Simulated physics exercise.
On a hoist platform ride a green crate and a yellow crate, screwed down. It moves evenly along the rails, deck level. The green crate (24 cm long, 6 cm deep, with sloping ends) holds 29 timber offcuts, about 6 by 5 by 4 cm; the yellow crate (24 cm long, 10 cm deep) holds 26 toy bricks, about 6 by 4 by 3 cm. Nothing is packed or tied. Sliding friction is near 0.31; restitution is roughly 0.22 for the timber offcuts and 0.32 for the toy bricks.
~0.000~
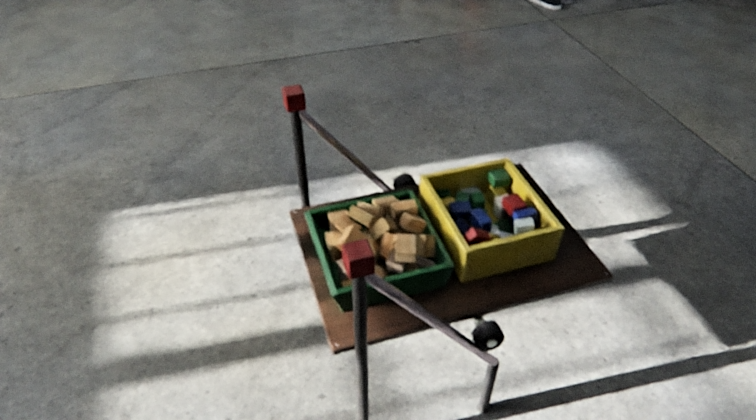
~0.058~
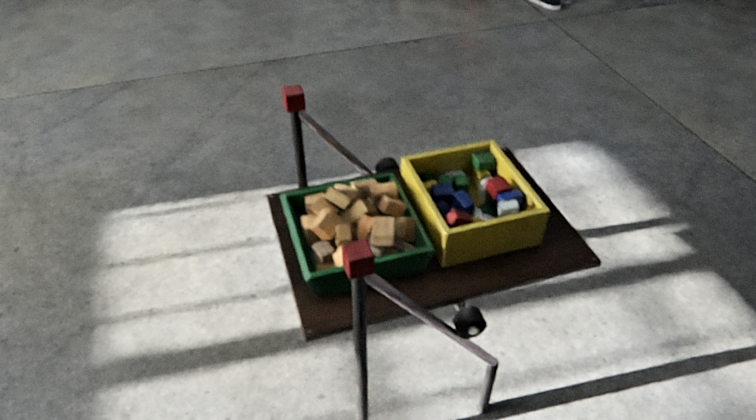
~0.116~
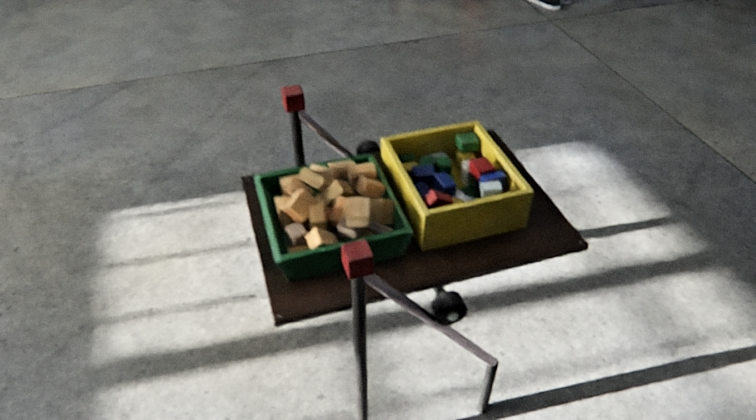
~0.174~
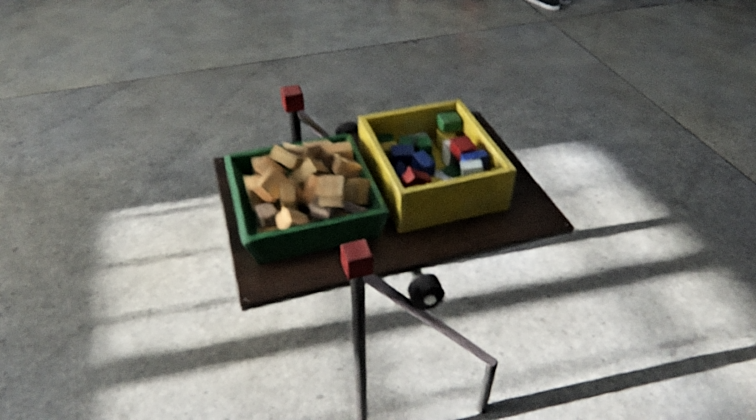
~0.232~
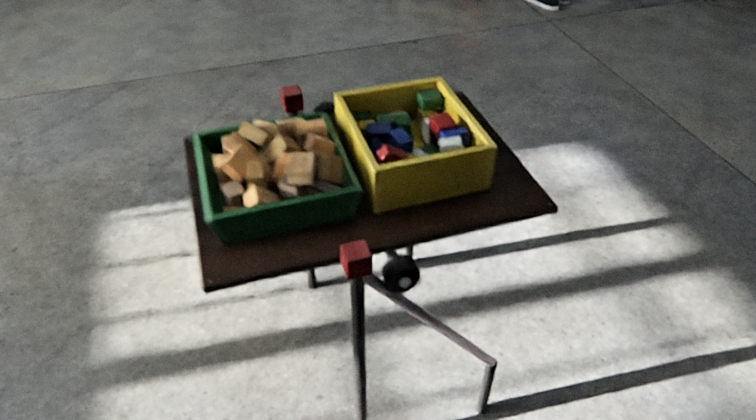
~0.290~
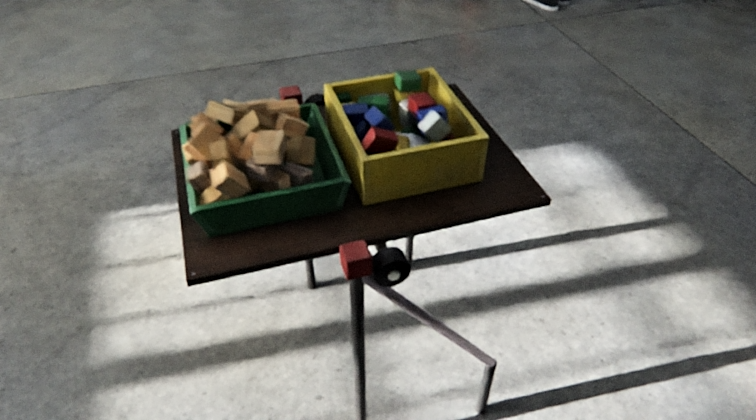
Green crate of wooden offcuts and yellow crate of coloured toy bricks rising together on a brown platform above a sunlit concrete floor.
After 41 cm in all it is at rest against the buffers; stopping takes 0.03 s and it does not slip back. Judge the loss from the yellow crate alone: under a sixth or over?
It sheds under a sixth of them.
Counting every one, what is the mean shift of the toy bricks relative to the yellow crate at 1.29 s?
About 4 cm to the left.
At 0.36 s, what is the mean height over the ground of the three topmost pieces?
About 92 cm.
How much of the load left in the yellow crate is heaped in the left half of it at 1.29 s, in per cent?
About 60 per cent.
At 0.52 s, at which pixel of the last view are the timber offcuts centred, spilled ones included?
Around (207, 162).
After 0.36 s, the green crate is down by 2 of 29 and the yellow crate has all 26.
After 0.52 s, the green crate is down by 12 of 29 and the yellow crate is down by 1 of 26.
After 0.74 s, the green crate is down by 14 of 29 and the yellow crate is down by 1 of 26.
Outcome (at 1.29 s), the green crate is down by 14 of 29 and the yellow crate is down by 1 of 26. Asked share, 1 of 26, 4 per cent.
